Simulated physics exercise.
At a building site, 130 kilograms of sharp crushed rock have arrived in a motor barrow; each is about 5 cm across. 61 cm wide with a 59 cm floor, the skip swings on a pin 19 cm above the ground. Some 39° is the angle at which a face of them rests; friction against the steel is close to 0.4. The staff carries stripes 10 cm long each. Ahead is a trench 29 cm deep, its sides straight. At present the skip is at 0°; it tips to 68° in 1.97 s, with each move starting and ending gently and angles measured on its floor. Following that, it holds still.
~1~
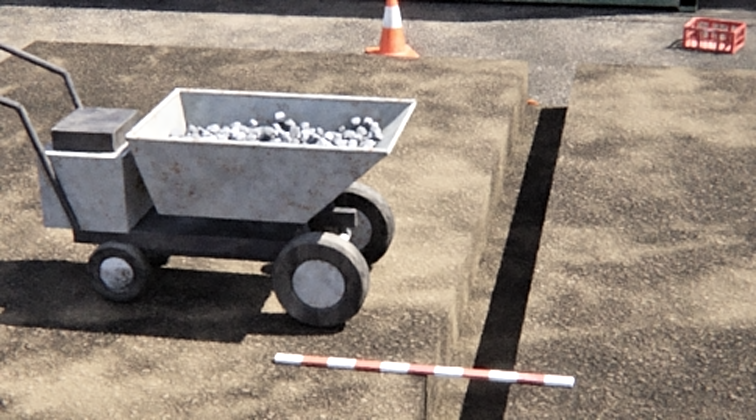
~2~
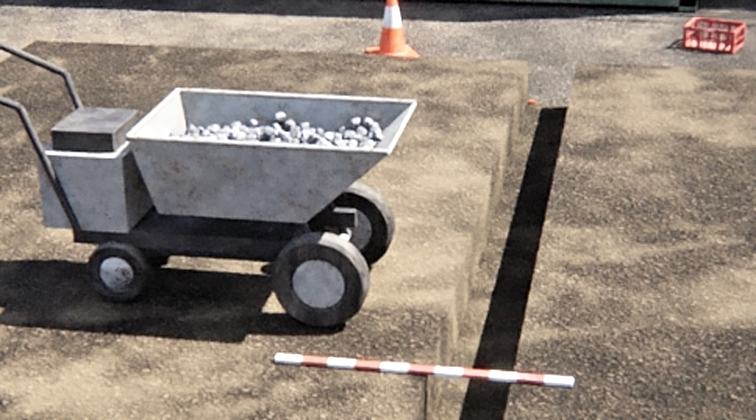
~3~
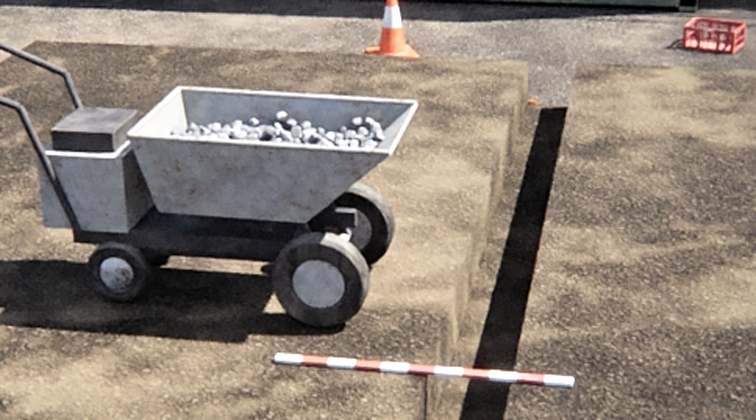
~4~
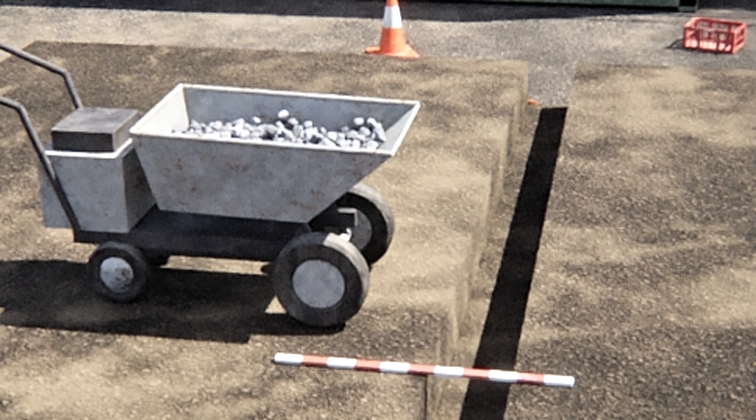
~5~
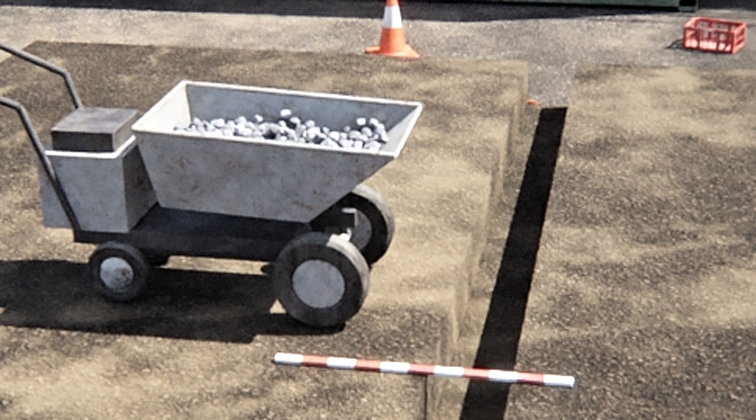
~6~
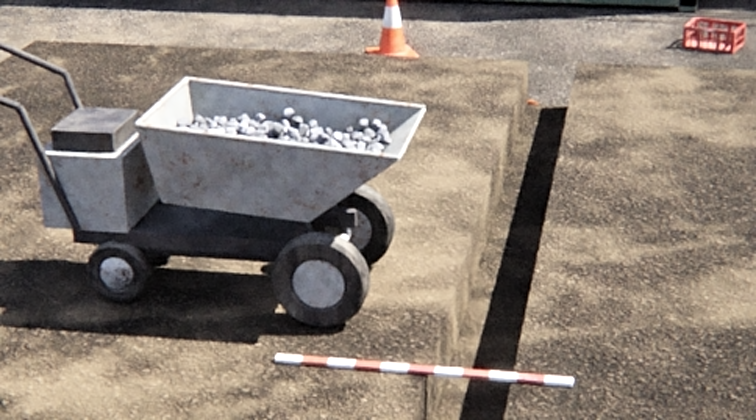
The grey skip of a small dumper, loaded with grey stones, sits level at first above its wheels, near a dark trench and a red-and-white striped staff. Then it tilts slightly, its left end rising and its lip edging right, while the wheels, orange cone and red crate stay still.
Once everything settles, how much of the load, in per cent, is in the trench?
Once it settles, about 73 per cent of the load is there.
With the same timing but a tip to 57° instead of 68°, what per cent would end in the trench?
With that change, near 35 per cent.
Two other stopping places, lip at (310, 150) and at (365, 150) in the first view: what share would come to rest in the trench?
Roughly 80 per cent, then 90 per cent.
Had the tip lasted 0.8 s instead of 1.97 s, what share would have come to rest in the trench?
Close to 60 per cent then.
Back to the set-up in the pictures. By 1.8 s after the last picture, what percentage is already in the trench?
I'd put it near 20 per cent.
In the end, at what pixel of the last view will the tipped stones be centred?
I'd point somewhere around (506, 342).
Then, 1.2 s after the last picture the floor is at 57°, 100 % in the skip; the foremost stones are at (473, 249).
Then, 1.8 s after the last picture the floor is at 68°, 68 % in the skip, 20 % in the trench, 12 % past the trench; the foremost stones are at (577, 300).
Then, 2.1 s after the last picture the floor is at 68°, 33 % in the skip, 40 % in the trench, 28 % past the trench; the foremost stones are at (642, 321).
Then, 4.1 s after the last picture the floor is at 68°, 0 % in the skip, 73 % in the trench, 27 % past the trench; the foremost stones are at (652, 320).
